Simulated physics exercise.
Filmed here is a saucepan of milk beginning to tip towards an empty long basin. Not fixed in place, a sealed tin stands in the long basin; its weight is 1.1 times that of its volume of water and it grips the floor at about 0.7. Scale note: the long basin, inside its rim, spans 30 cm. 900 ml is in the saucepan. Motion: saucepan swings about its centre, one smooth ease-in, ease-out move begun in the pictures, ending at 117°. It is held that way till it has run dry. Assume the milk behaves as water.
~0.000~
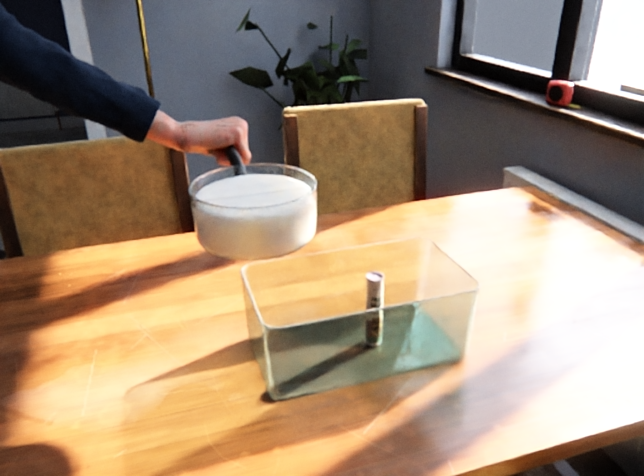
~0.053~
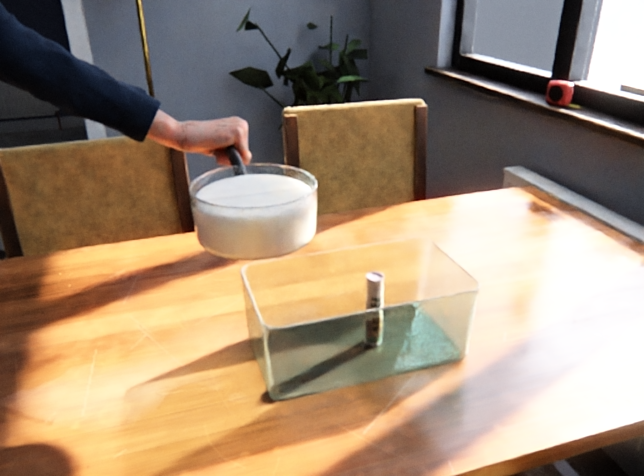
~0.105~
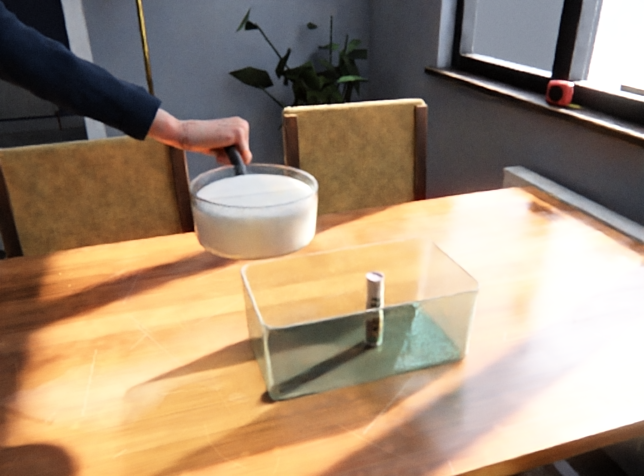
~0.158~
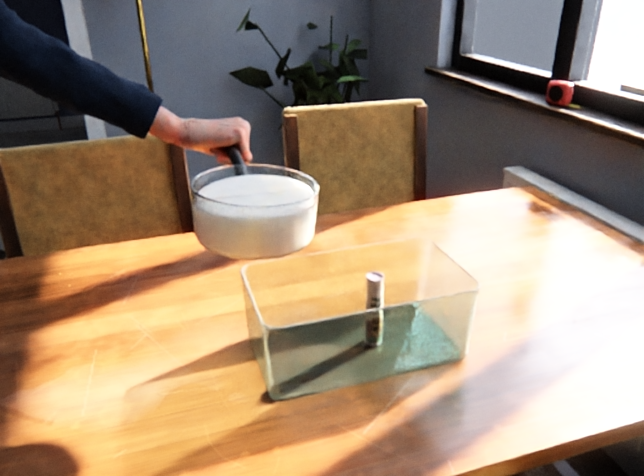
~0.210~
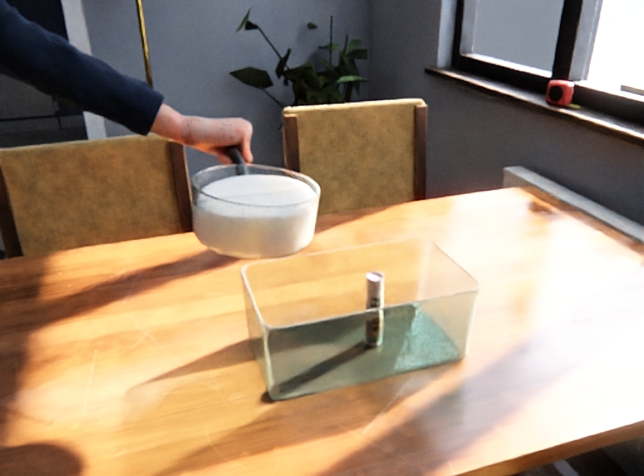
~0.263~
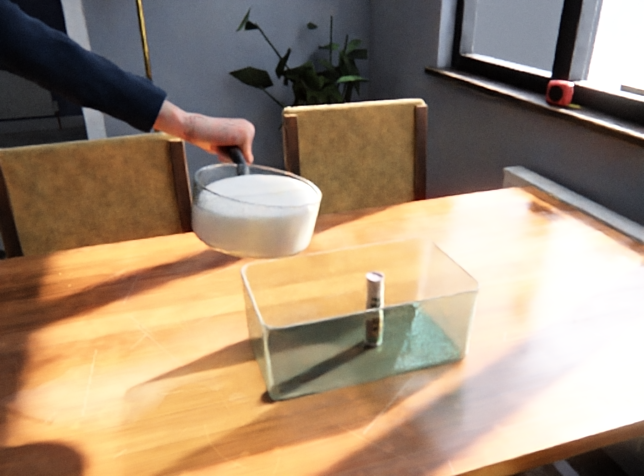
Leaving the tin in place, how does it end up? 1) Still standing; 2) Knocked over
Option 2: Knocked over.
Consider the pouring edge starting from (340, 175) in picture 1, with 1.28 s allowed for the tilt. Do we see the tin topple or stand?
It does not tip.
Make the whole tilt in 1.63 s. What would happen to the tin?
Result: Tin tipped over.
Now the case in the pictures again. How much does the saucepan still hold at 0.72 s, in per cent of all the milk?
Fraction remaining: Approx. 42 per cent.
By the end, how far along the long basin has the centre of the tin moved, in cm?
Shift of tin centre: Approx. 6.0 cm.
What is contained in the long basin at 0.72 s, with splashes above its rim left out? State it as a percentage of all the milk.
I'd put it near 24 percent.
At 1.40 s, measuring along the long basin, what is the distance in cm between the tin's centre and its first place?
Estimate: Around 6 cm.
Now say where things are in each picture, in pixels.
It leans 0°; its right rim is at (313, 179); the milk meets the walls at (193, 200) and (310, 185); the long basin's rim runs from (251, 296) to (453, 261); the tin's top is at (375, 279), in the first frame.
It leans 0°; its right rim is at (313, 179); the milk meets the walls at (193, 200) and (310, 186), in the second frame.
It leans 2°; its right rim is at (314, 180); the milk meets the walls at (193, 200) and (310, 187), in the third frame.
It leans 4°; its right rim is at (315, 183); the milk meets the walls at (194, 199) and (311, 187), in the fourth frame.
It leans 8°; its right rim is at (316, 186); the milk meets the walls at (194, 199) and (312, 187), in the fifth frame.
It leans 12°; its right rim is at (317, 190); the milk meets the walls at (196, 199) and (313, 187), in the sixth frame.
Then, 0.72 s in, the tilt is 70° and 43 per cent is still to pour; the tin stands where it began.
Then, 1.05 s in, the tilt is 108° and 4 per cent is still to pour; the tin leans 49°.
Then, 1.40 s in, the tilt is 117° and 0 per cent is still to pour; the tin lies on its side.
Then, 1.78 s in, the tilt is 117° and 0 per cent is still to pour; the tin lies on its side.
Finally, the tin lies on its side.
